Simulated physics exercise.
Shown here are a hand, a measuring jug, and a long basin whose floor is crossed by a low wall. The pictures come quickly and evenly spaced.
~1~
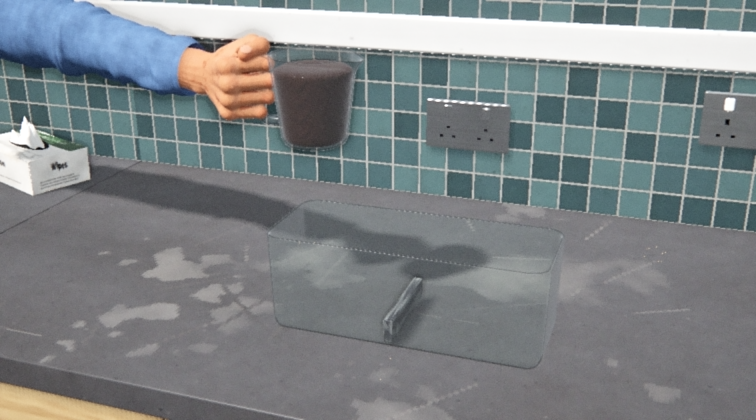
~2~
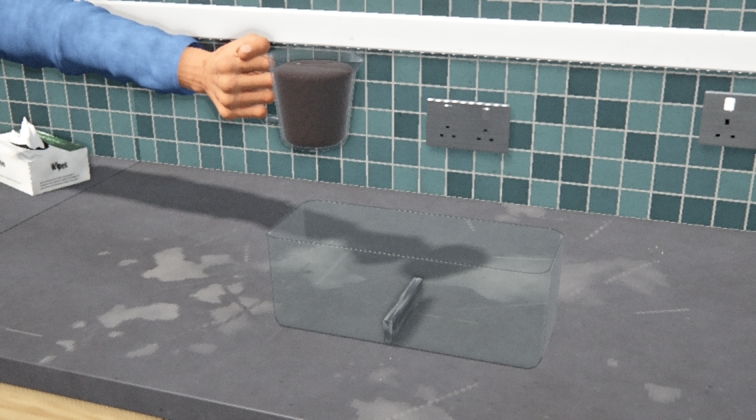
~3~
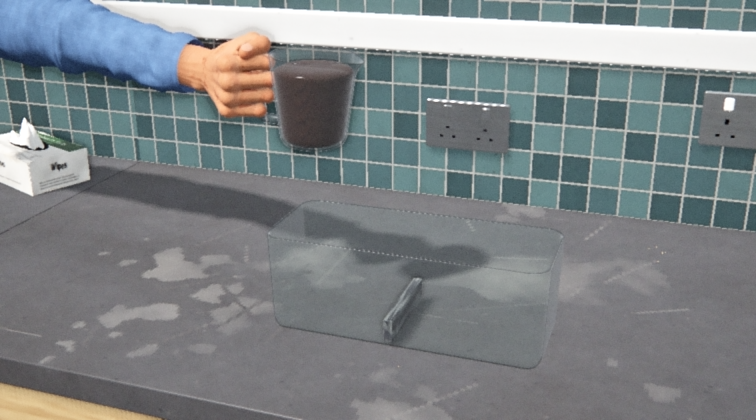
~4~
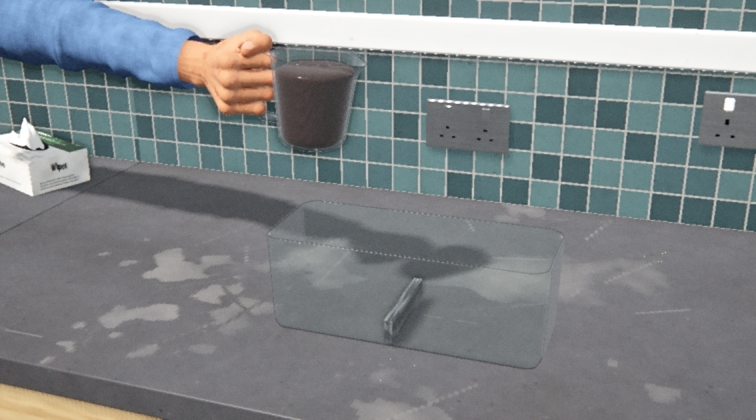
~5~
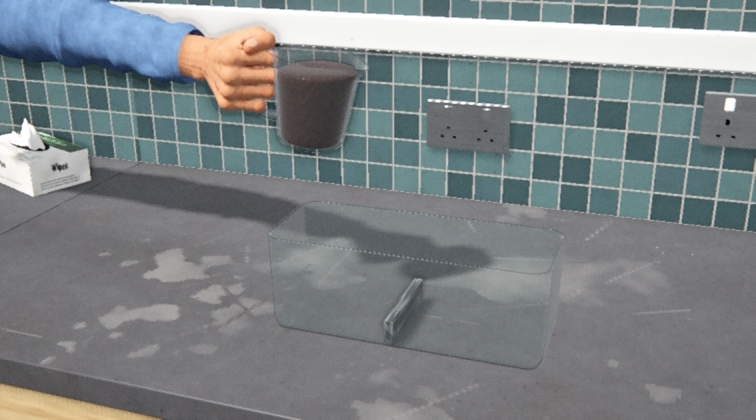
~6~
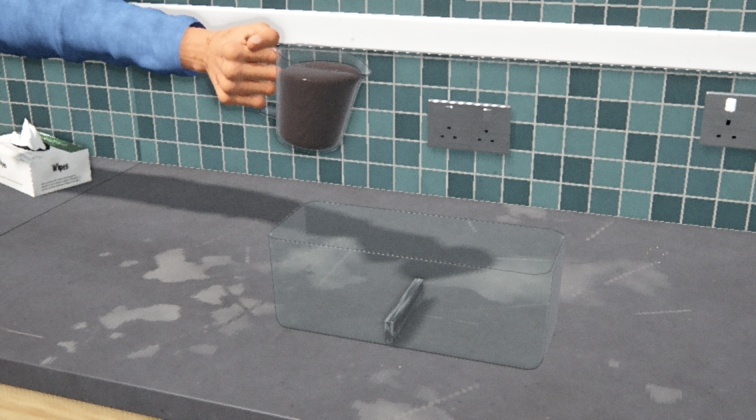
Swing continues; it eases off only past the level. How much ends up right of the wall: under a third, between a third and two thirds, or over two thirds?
The upper band.
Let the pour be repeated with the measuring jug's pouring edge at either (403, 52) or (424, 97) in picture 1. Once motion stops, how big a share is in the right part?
Close to 85 % for the first start and close to 90 % for the second.
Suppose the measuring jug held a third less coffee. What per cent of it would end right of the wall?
I'd say roughly 75 percent.
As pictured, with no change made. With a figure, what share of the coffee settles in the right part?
It comes to about 75 per cent.
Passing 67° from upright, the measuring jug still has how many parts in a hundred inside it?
Around 75 in a hundred has not poured out yet.
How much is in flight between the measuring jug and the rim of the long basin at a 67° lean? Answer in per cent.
Estimate: Some 20 per cent.
A moment on, the measuring jug is tipped part way and 74 per cent is still to pour, 0 is left of the wall and 6 right of it.
Next, the measuring jug is tipped right over and 16 per cent is still to pour, 4 is left of the wall and 59 right of it.
Then the measuring jug is tipped right over and 0 per cent is still to pour, 17 is left of the wall and 81 right of it.
Later the measuring jug is tipped right over and 0 per cent is still to pour, 22 is left of the wall and 77 right of it.
In the end 22 per cent lies left of the wall, 77 right of it and 1 outside.
